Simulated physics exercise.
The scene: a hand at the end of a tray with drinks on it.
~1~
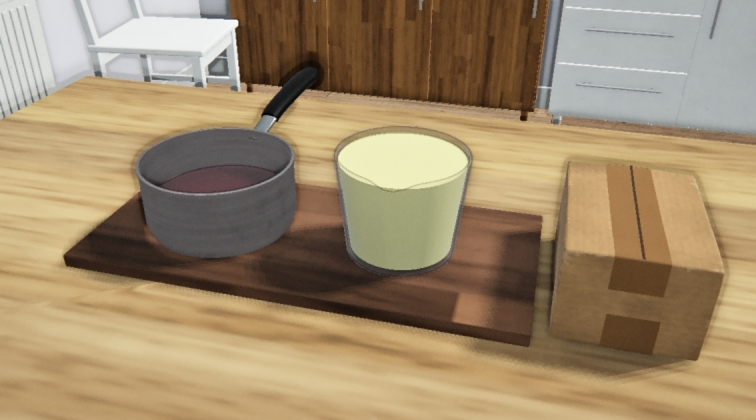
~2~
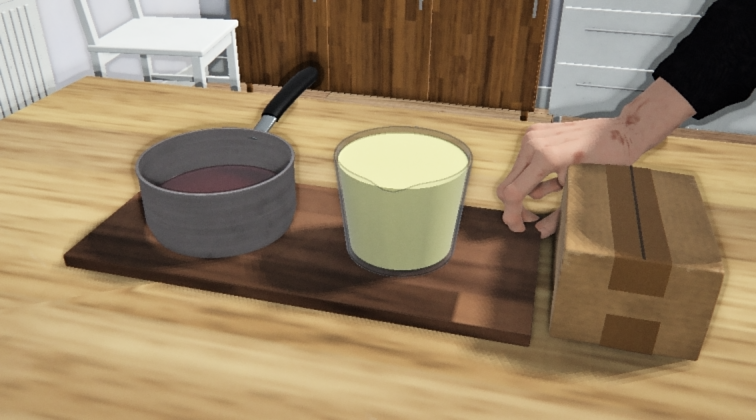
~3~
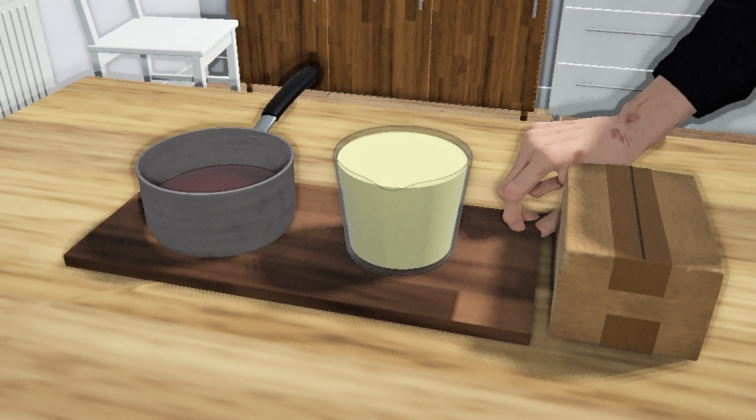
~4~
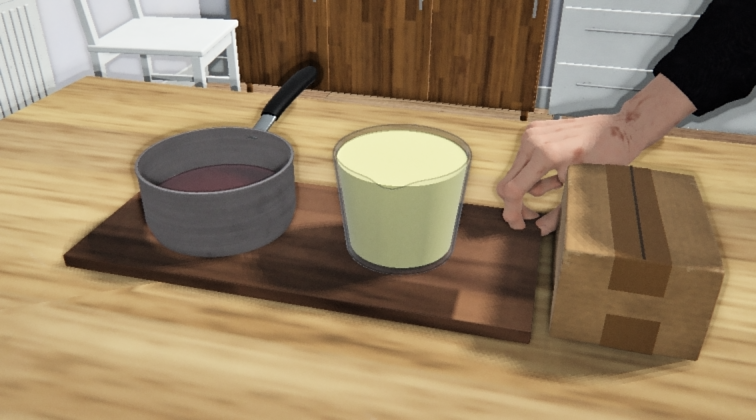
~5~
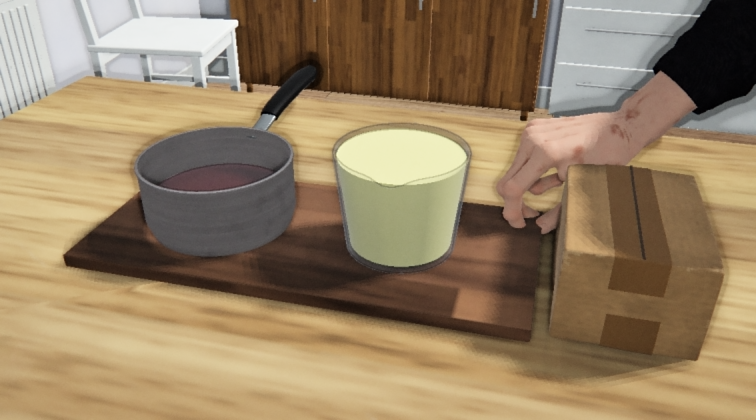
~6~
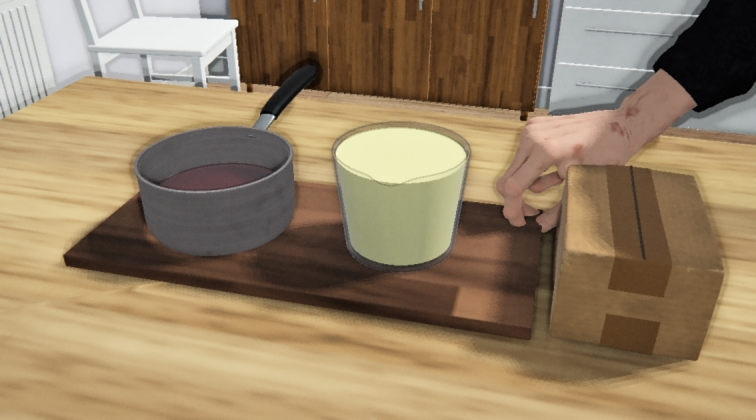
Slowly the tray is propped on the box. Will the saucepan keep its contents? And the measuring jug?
The saucepan keeps it all in; the measuring jug spills.
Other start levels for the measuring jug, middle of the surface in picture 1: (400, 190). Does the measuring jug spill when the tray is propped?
My call: Copes.
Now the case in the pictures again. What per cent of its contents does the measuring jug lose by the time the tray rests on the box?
Close to 8 %.
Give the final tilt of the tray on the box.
At 13° or so.
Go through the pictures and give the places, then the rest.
In the first frame, the tray lies flat; saucepan (220, 188) about a third full; measuring jug (402, 198) nearly full; box (633, 307).
In the second frame, a hand takes the end of the tray; saucepan about a third full, surface at (221, 198); measuring jug nearly full, surface at (403, 160).
In the third frame, slope near 0°; saucepan (220, 188) about a third full; measuring jug (402, 197) nearly full.
In the fourth frame, the tray slopes by about 0°; saucepan about a third full, surface at (221, 197); measuring jug nearly full, surface at (402, 156); box (633, 307).
In the fifth frame, the end is rising; saucepan (220, 187) about a third full; measuring jug (401, 195) nearly full.
In the sixth frame, the end has come up a little; saucepan about a third full, surface at (220, 196); measuring jug nearly full, surface at (401, 154); box (633, 307).
Next, the tray slopes by about 7°; saucepan, its rim is dry; measuring jug, its rim is dry.
After that, the tray slopes by about 14°; saucepan, its rim is dry; measuring jug, it has slopped over.
Finally, the tray slopes by about 13°, resting on the box; saucepan, its rim is dry; measuring jug, it has slopped over.
